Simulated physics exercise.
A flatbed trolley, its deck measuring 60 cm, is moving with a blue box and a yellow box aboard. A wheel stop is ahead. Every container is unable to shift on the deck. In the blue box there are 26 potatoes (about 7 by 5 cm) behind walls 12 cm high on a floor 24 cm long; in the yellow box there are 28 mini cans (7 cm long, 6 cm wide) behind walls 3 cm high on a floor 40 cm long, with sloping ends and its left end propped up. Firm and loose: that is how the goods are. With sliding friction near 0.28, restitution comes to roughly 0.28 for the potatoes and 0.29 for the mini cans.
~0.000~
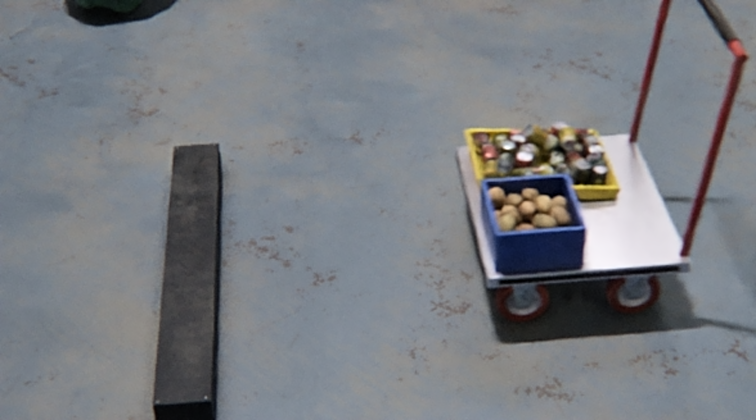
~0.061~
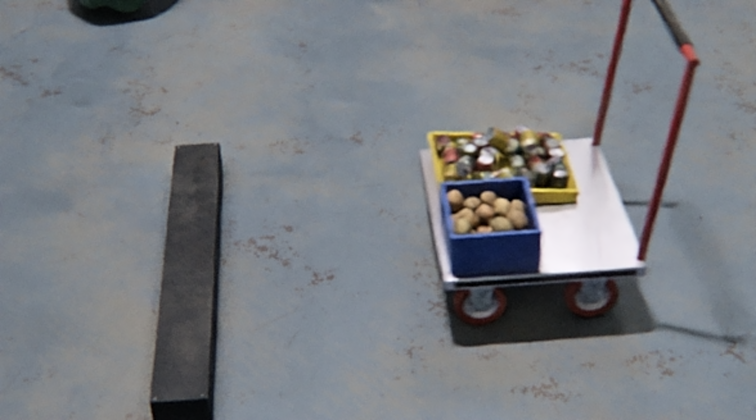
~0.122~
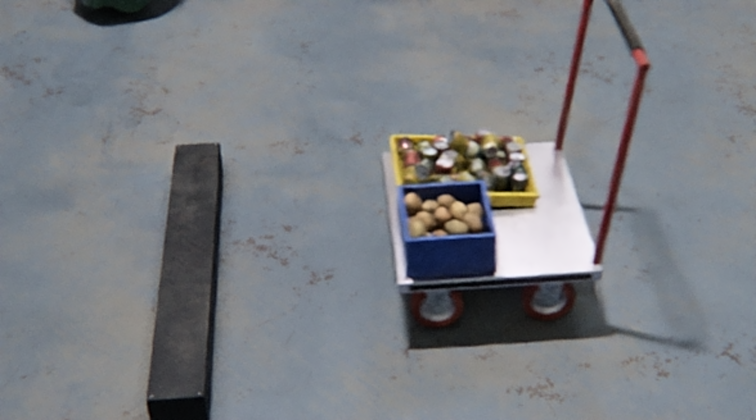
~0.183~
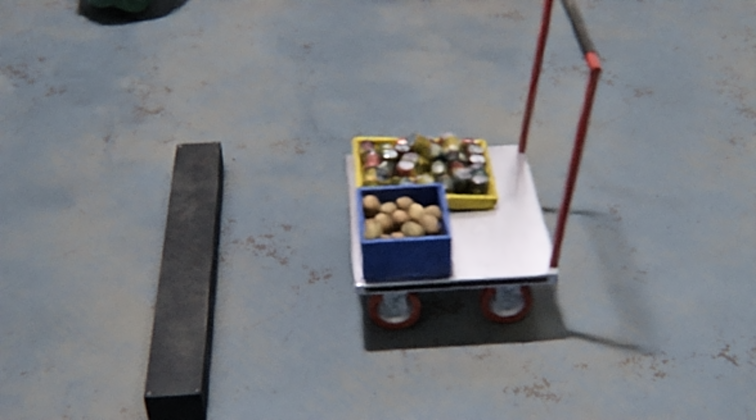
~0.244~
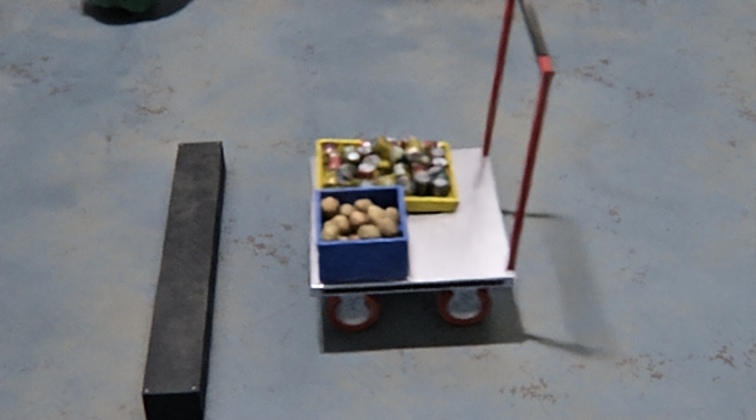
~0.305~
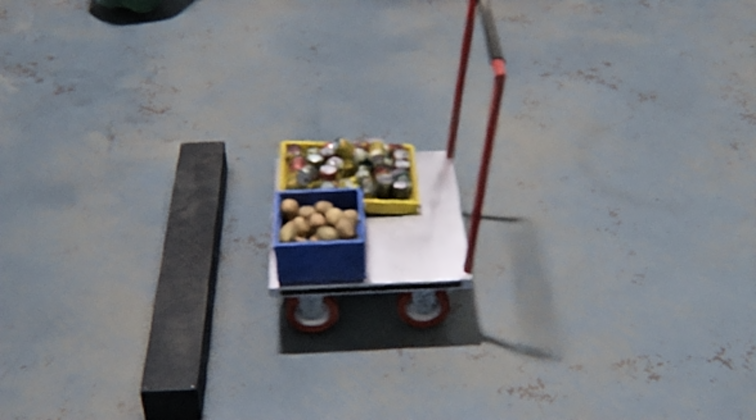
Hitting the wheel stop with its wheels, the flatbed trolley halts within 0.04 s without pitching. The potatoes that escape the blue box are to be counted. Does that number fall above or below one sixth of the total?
I'd say a lower share than one in six gets out.
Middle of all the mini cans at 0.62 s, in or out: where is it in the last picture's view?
Somewhere around pixel (233, 172).
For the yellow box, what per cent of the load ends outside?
About 30 percent for the yellow box.
After 0.40 s, impact.
After 0.50 s, blue box 26 in, 0 out and yellow box 28 in, 0 out.
After 0.62 s, blue box 26 in, 0 out and yellow box 21 in, 7 out.
After 0.86 s, blue box 26 in, 0 out and yellow box 20 in, 8 out.
Final count (at 1.36 s), blue box 26 in, 0 out and yellow box 20 in, 8 out. Asked share, 0 of 26, 0 per cent.
